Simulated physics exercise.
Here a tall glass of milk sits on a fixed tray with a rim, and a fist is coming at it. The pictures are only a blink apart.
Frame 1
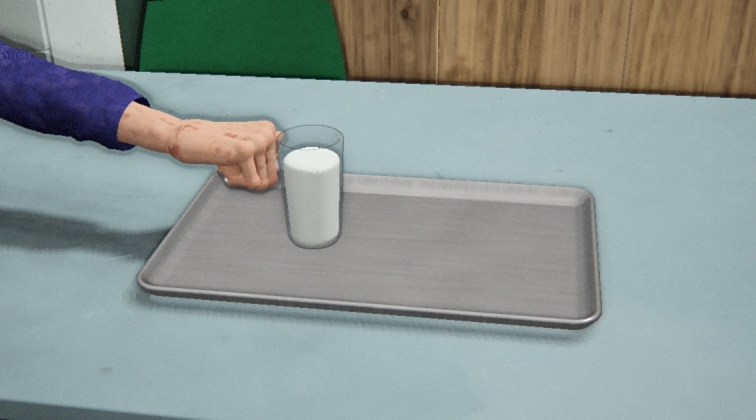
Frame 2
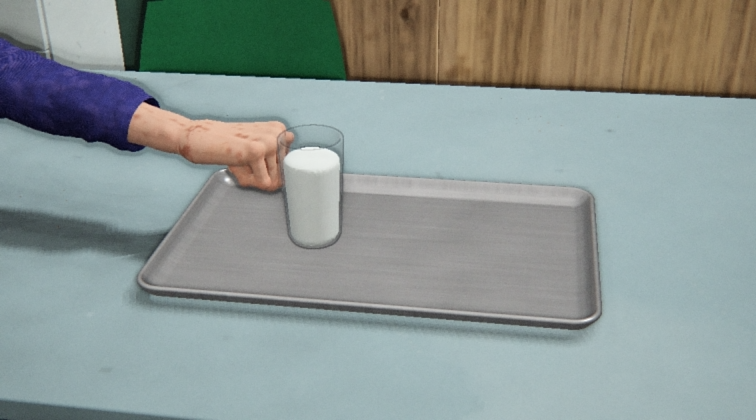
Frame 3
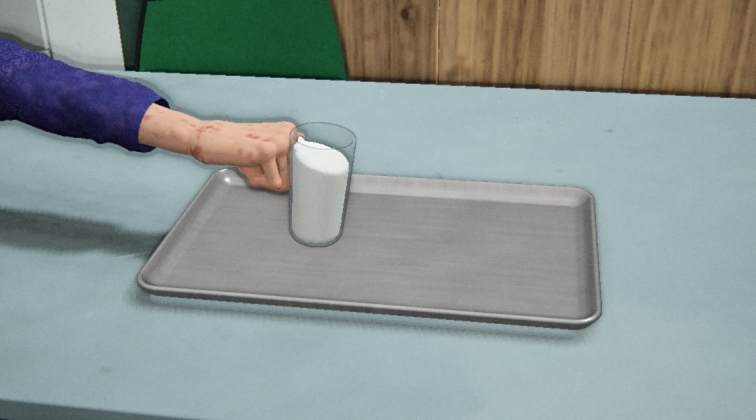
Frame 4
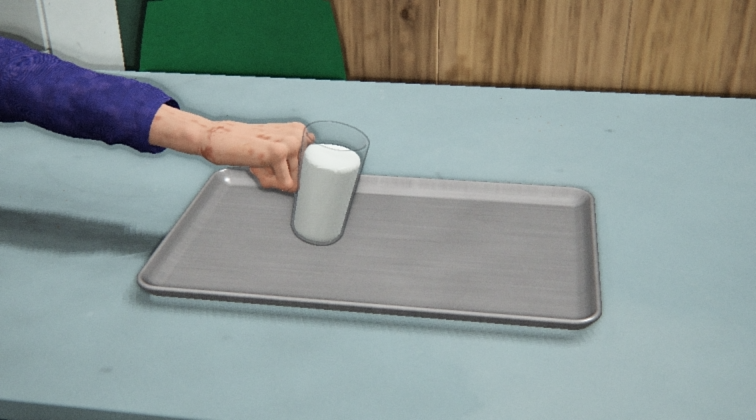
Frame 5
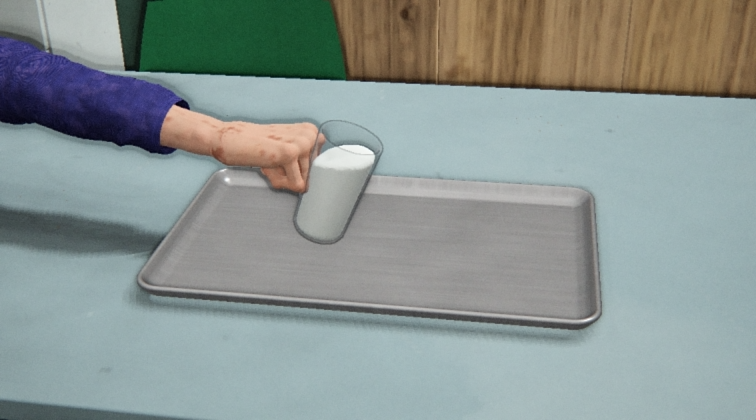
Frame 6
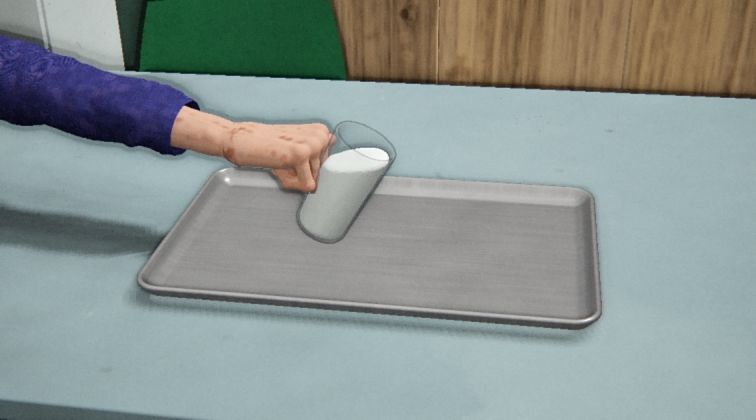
A clear glass nearly full of white liquid stands toward the left of a grey metal tray on a pale blue-green table, seen from slightly above, with wood panelling and a green shape behind. A fist in a purple-blue sleeve reaches in from the left beside the glass. The fist pushes rightward against its upper side, and the glass leans steadily to the right while the view stays still.
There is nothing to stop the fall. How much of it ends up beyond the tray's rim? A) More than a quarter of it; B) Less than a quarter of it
More than a quarter of it.
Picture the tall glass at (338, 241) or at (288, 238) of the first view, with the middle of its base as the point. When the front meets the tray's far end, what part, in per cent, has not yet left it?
First spot: Roughly 75 per cent; second spot: Roughly 60 per cent.
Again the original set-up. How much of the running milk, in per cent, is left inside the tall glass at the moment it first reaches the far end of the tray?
About 65 %.
A moment on, the tall glass is falling and 100 per cent is in the glass, 0 on the tray and 0 above or beyond its rim.
Next, the tall glass lies on its side and 76 per cent is in the glass, 11 on the tray and 14 above or beyond its rim.
Then the tall glass lies on its side and 44 per cent is in the glass, 40 on the tray and 17 above or beyond its rim.
Later the tall glass lies on its side and 23 per cent is in the glass, 35 on the tray and 43 above or beyond its rim.
Finally, 58 per cent is held by tray and glass, 42 is off the tray.
